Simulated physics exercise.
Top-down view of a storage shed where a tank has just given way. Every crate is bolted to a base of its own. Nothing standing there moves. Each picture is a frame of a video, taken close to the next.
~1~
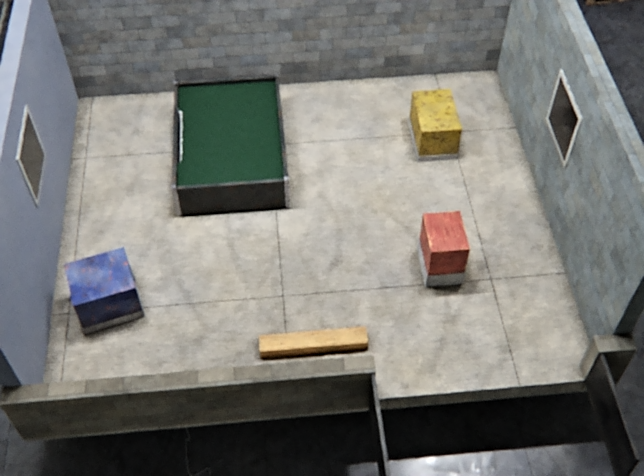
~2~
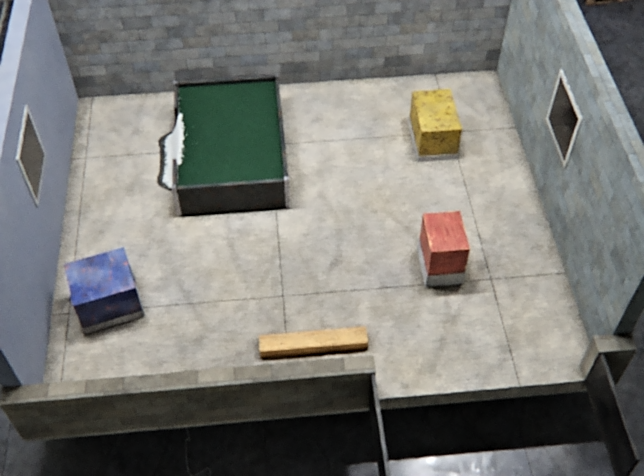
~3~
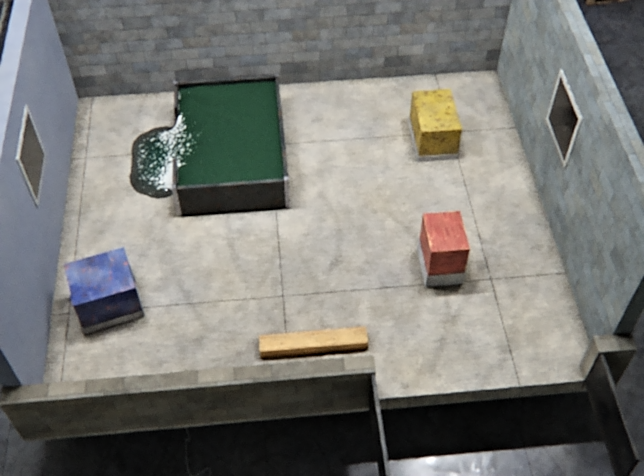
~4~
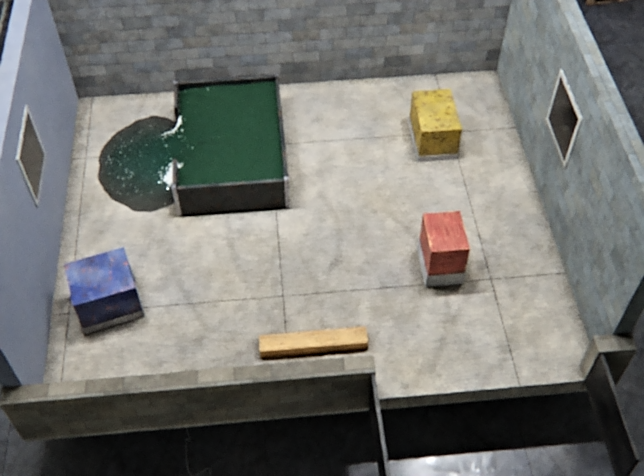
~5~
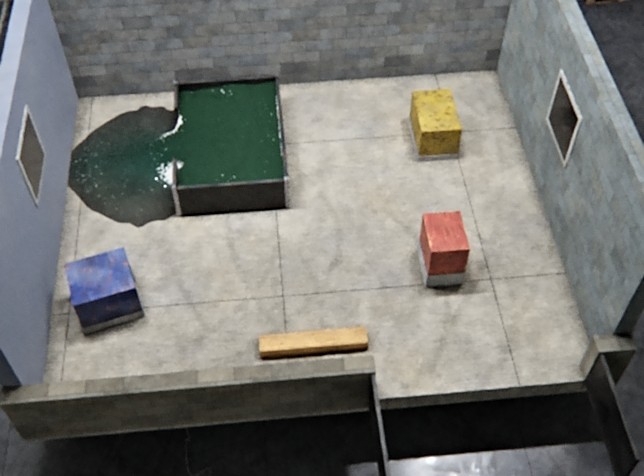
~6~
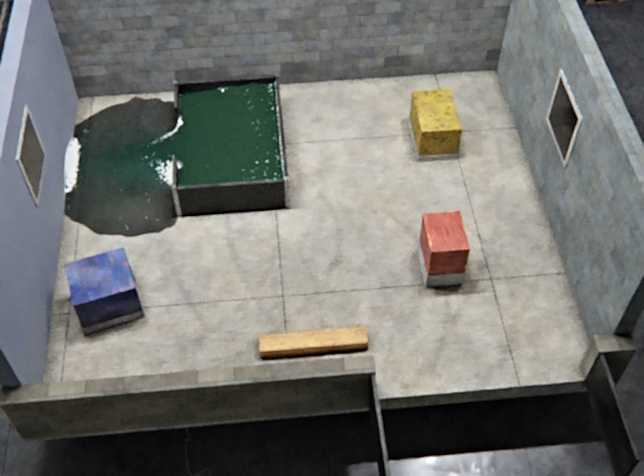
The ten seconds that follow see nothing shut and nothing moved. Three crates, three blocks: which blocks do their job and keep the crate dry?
The yellow crate keeps dry; the red crate keeps dry; the blue crate gets wet.
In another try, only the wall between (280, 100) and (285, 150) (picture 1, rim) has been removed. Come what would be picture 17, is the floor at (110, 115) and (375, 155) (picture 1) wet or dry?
Well, the first one's spared and the next one's sitting in a puddle.
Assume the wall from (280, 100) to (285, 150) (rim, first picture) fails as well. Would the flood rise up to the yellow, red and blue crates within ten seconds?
Crate by crate: Yellow - hit; red - left alone; blue - left alone.
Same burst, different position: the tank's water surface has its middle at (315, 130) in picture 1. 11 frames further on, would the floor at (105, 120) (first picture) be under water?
That point would end up soaked.
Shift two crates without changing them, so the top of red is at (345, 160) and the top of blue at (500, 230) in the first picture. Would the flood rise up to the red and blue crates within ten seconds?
As I see it, the red crate is not reached; meanwhile the blue crate is not reached.
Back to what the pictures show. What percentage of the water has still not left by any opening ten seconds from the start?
98 %.
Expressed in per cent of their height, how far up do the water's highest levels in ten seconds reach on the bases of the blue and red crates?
Respectively 170 % and 30 %.
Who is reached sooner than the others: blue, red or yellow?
It's the blue-painted one.
A moment on, water covers 15 % of the floor; the yellow crate not reached, the red crate not reached, the blue crate not reached.
Next, water covers 20 % of the floor; the yellow crate not reached, the red crate not reached, the blue crate water round its plinth.
Then, water covers 35 % of the floor; the yellow crate not reached, the red crate not reached, the blue crate water round its plinth.
Later, water covers 65 % of the floor; the yellow crate water round its plinth, the red crate water round its plinth, the blue crate water round its plinth.
In the end, water covers 95 % of the floor; the yellow crate stayed above the water, the red crate stayed above the water, the blue crate was topped.
